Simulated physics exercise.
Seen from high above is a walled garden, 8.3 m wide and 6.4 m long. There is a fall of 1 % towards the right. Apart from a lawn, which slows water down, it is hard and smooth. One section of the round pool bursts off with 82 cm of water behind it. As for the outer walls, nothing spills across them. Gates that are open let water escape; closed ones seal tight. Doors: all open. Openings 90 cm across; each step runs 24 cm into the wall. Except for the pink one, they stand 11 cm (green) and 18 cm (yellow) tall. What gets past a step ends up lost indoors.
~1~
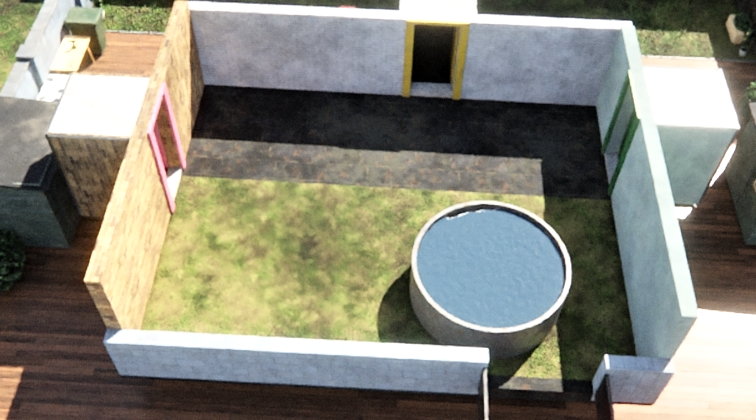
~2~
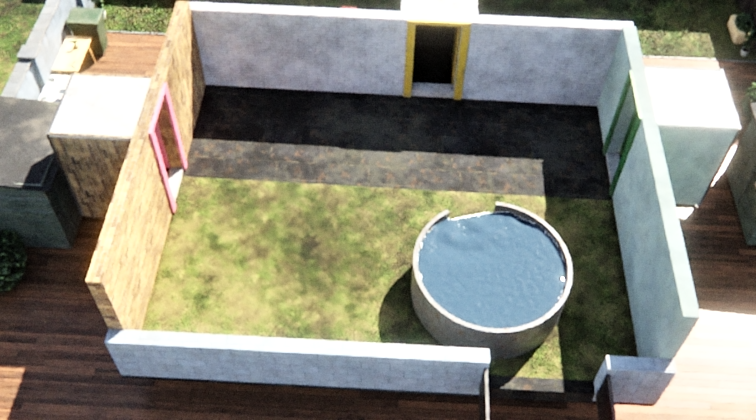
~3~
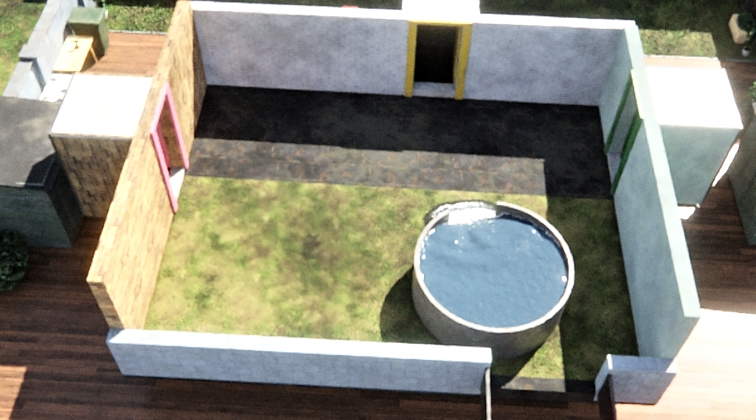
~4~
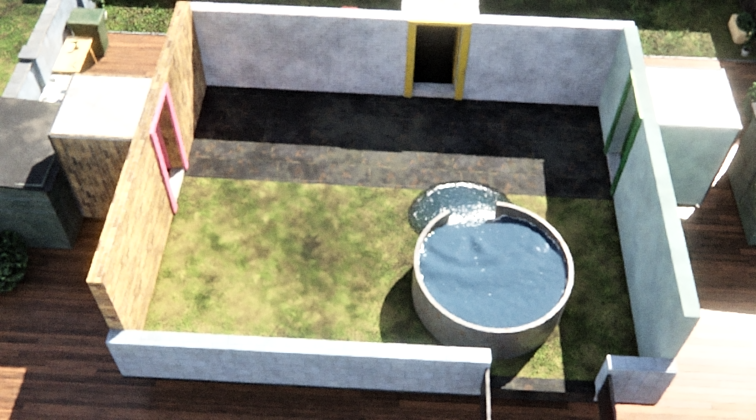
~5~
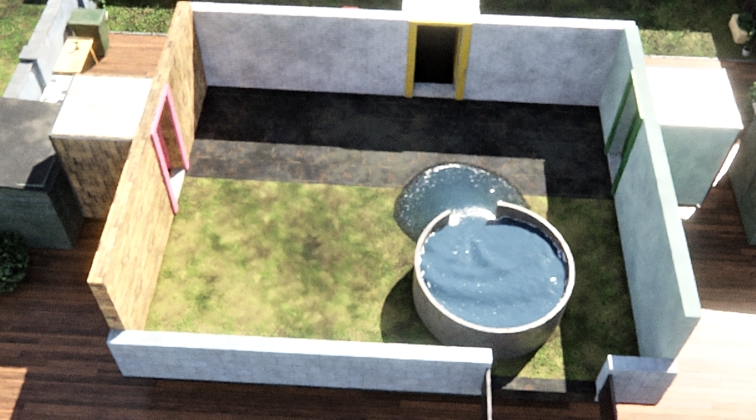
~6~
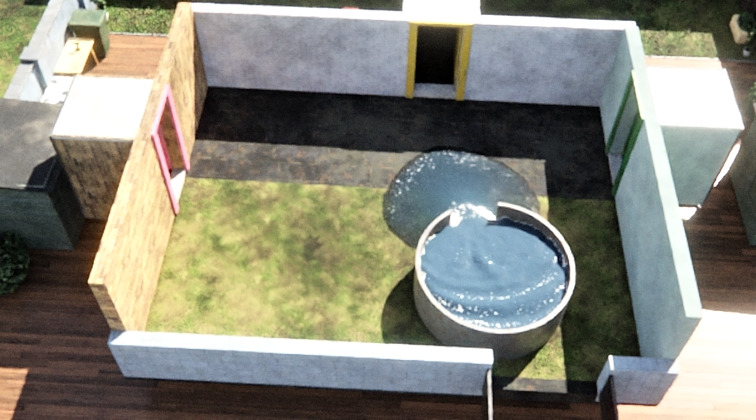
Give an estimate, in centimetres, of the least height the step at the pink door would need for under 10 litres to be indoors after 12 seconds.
Some 5.5 cm above the ground.
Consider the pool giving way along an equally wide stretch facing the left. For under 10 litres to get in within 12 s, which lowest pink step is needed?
A height of around 9.5 cm.
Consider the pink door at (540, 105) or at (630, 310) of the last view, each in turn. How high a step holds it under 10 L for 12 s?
About 17 cm for the first and 7.5 cm for the second.
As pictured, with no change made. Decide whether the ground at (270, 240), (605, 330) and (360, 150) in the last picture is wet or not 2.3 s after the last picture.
In turn: Dry, still dry, flooded.
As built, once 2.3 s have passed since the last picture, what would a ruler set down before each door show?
Lab note, cm: Pink 0; green 4; yellow 24.
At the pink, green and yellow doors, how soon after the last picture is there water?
Arrival times - pink 3.4 seconds, green 1.6 seconds, yellow 0.5 seconds.
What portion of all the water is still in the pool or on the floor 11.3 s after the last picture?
Close to 96 per cent is still present.
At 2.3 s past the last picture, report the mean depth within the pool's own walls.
The mean depth is roughly 44 cm.
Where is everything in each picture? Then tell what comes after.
The round pool at (491, 265) is whole and still, 82 cm deep; the pink door at (168, 153) is dry, in the first frame.
Water pours out on the far side and has run 0.3 m, to a hidden place; about 10 cm deep outside, 82 cm at the back, in the second frame.
The front is at (461, 203), 0.8 m from the gap on the far side; 0.9 m2 of floor is wet, 82 cm left at the back, in the third frame.
The front is at (454, 184), 1.3 m from the gap on the far side; 2.0 m2 of floor is wet, 82 cm left at the back, in the fourth frame.
Water pours out on the far side and has run 1.7 m, to (448, 165); about 8 cm deep outside, 81 cm at the back, in the fifth frame.
Water pours out on the far side and has run 2.2 m, to (440, 149); about 7 cm deep outside, 75 cm at the back; 4.0 m in a straight line remain to the pink door at (172, 154), in the sixth frame.
Then, 0.7 s after the last picture water covers 30 % of the floor, deepest (44 cm) near (466, 232); it has not reached the pink door.
Then, 2.3 s after the last picture water covers 50 % of the floor, deepest (30 cm) near (466, 232); it has not reached the pink door.
Then, 11.3 s after the last picture water covers 100 % of the floor, deepest (12 cm) near (645, 384); 5 cm at the pink door, 0 litres in over its 9 cm step.
At the pink door as built, the water peaked near 8 cm, 6.1 s after the last picture.
With a step of 5 cm, 16 litres would have come in within the 12 s; with 6.5 cm, 5 litres. So under 10 litres takes about 5.5 cm.
